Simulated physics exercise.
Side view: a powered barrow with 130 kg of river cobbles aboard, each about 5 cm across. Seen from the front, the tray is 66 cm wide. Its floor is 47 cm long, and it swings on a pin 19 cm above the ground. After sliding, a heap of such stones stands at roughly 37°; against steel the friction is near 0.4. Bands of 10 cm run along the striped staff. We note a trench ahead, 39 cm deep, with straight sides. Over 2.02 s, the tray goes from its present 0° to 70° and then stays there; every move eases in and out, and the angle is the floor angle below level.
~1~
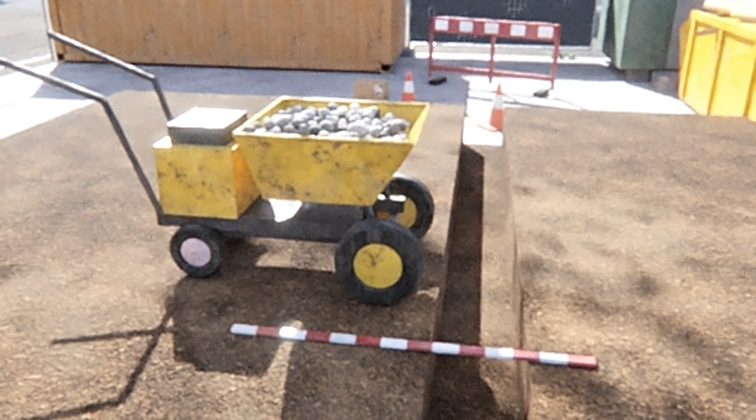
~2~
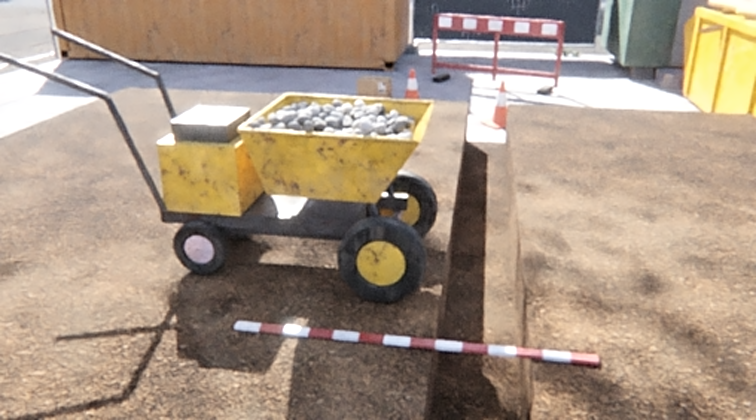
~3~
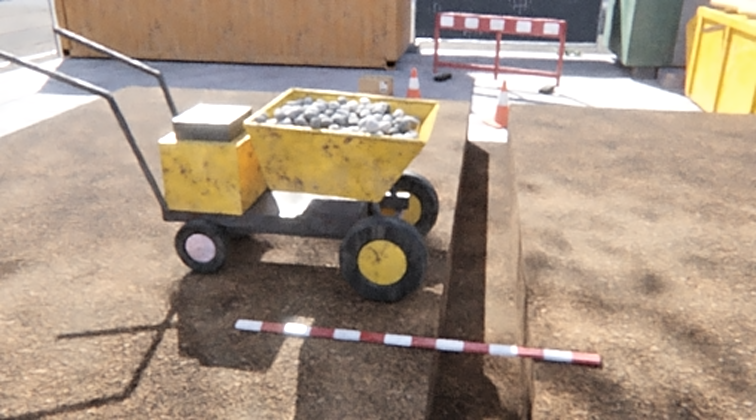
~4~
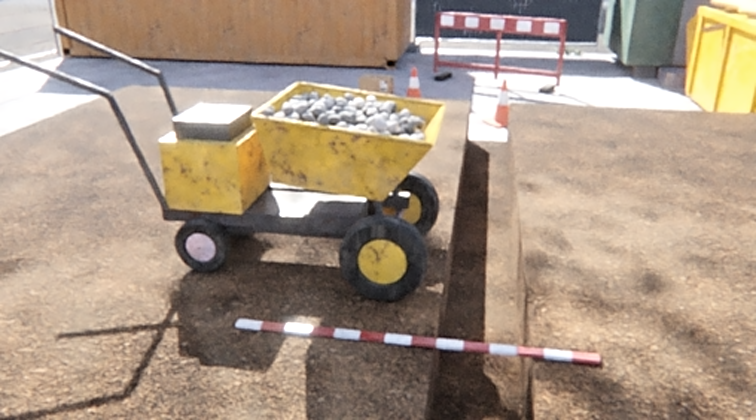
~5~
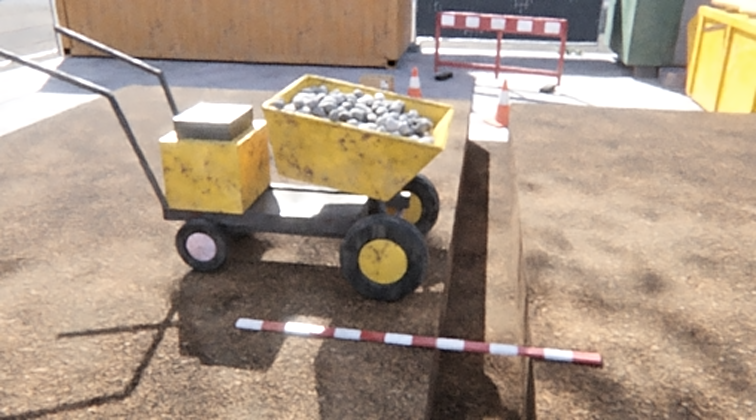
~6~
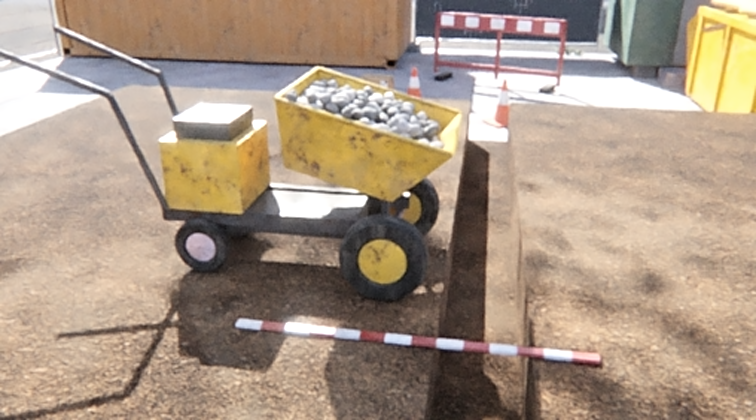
Yellow tray of grey stones on a wheeled barrow tilting gradually down to the right beside a narrow, straight-sided trench.
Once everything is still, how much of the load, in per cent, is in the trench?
About 41 per cent.
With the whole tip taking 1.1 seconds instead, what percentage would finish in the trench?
It would be near 35 per cent.
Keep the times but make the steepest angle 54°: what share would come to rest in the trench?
About 15 per cent would end up in the trench.
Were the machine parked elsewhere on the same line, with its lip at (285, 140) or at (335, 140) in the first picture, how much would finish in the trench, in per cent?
The first gives about 65 percent and the second about 100 percent.
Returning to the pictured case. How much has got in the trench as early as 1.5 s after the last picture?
Roughly 5 percent of the load.
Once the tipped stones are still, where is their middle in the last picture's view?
Somewhere near pixel (543, 275).
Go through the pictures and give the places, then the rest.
In the first frame, the tray is at 0°, its lip at (414, 144); the top of the load is at (338, 116).
The second frame shows lip at (419, 142), floor tilted 1°, highest stones at (342, 113).
In the third frame, the tray is at 3°, its lip at (425, 143); the top of the load is at (340, 108).
In the fourth frame, the tray is at 6°, its lip at (433, 145); the top of the load is at (333, 103).
In the fifth frame, the tray is at 10°, its lip at (443, 149); the top of the load is at (327, 98).
The sixth frame shows lip at (453, 155), floor tilted 15°, highest stones at (327, 91).
Then, 0.9 s after the last picture the floor is at 59°, 99 % in the tray, 1 % in the trench; the foremost stones are at (531, 213).
Then, 1.5 s after the last picture the floor is at 70°, 57 % in the tray, 3 % in the trench, 40 % past the trench; the foremost stones are at (656, 290).
Then, 1.9 s after the last picture the floor is at 70°, 35 % in the tray, 9 % in the trench, 56 % past the trench; the foremost stones are at (725, 310).
Then, 3.8 s after the last picture the floor is at 70°, 3 % in the tray, 41 % in the trench, 56 % past the trench; the foremost stones are past the picture's edge.
